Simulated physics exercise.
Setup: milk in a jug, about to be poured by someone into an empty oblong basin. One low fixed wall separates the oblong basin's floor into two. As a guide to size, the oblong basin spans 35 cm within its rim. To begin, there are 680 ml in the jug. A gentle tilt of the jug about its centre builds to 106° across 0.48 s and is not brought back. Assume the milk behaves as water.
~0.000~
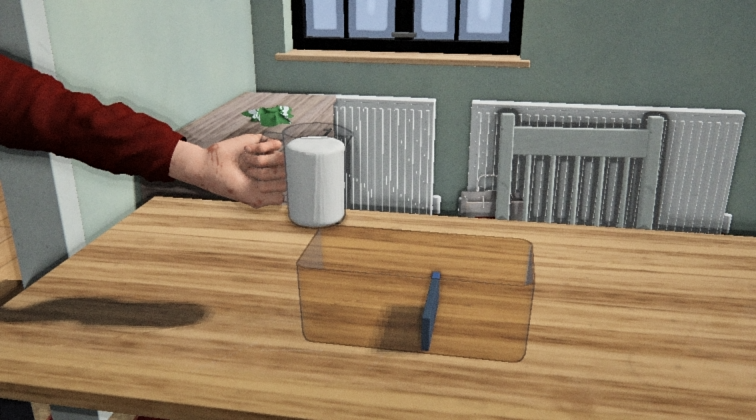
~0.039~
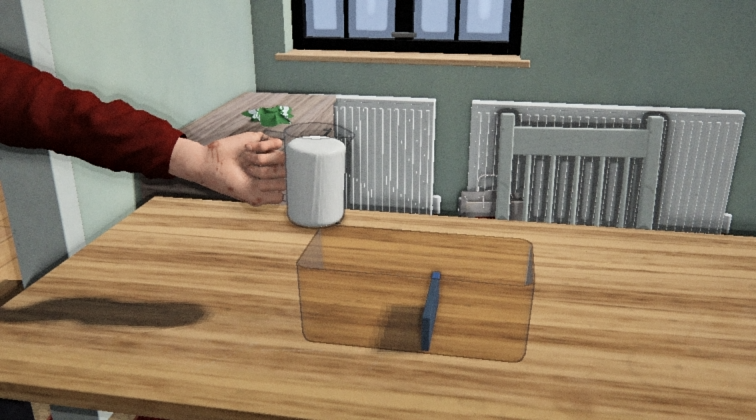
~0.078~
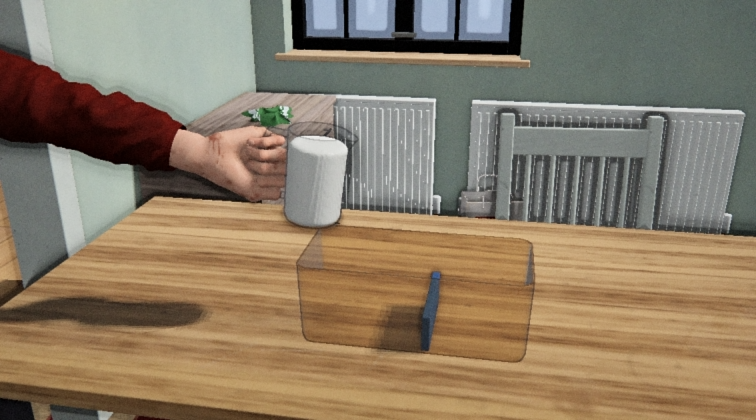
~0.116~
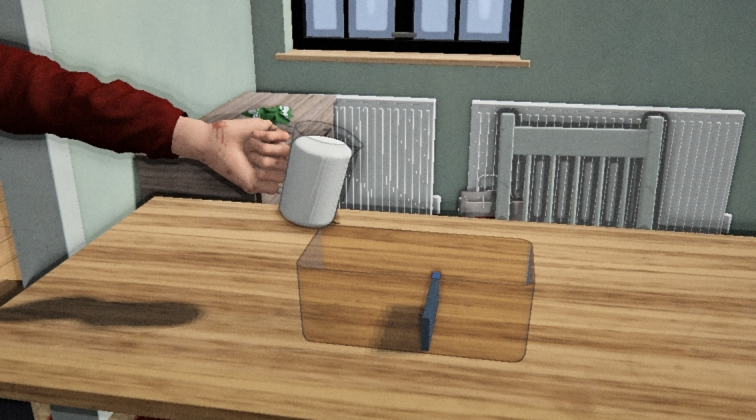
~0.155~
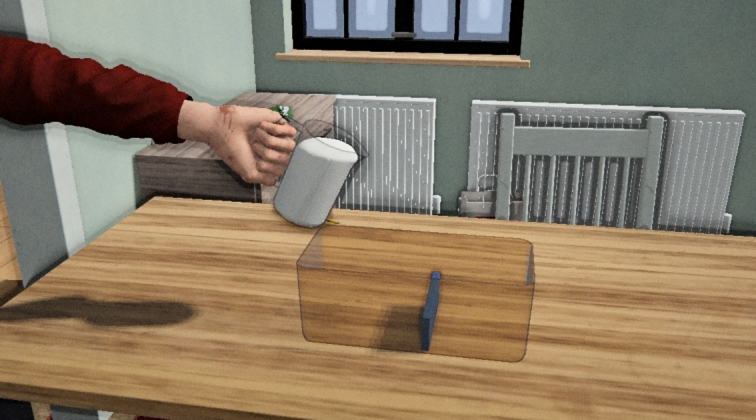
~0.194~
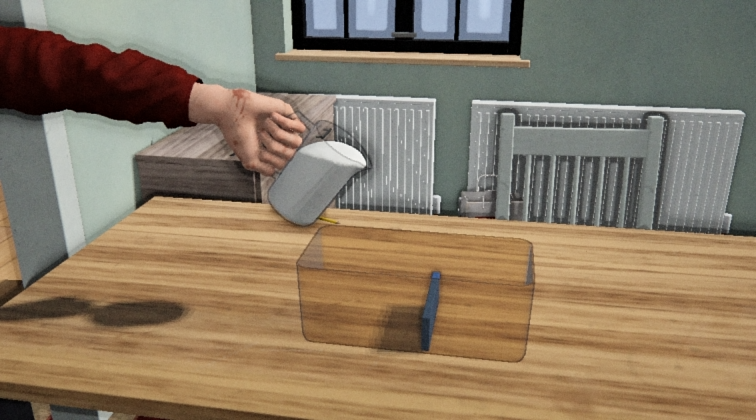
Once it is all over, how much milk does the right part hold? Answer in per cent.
The right part holds about 3 per cent.
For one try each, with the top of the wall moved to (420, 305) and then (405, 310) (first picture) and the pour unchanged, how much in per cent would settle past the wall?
20 then 65 %.
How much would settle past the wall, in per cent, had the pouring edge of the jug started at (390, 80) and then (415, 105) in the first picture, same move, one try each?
90 in a hundred, followed by 90 in a hundred.
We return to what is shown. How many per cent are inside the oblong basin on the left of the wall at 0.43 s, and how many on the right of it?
Around 18 on the left side and 0 on the right side.
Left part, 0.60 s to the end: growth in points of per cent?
Around 36 per cent.
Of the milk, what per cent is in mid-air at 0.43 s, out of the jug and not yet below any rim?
Some 20 per cent, I reckon.
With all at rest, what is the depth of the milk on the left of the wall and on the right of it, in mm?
Around 22 mm deep on the left, around 0 mm deep on the right.
By 0.43 s the tilt is 103° and 62 per cent is still to pour, 19 is left of the wall and 0 right of it.
By 0.60 s the tilt is 106° and 23 per cent is still to pour, 60 is left of the wall and 0 right of it.
By 0.78 s the tilt is 106° and 5 per cent is still to pour, 86 is left of the wall and 2 right of it.
By 0.98 s the tilt is 106° and 1 per cent is still to pour, 94 is left of the wall and 2 right of it.
At rest 95 per cent lies left of the wall, 3 right of it and 2 outside.
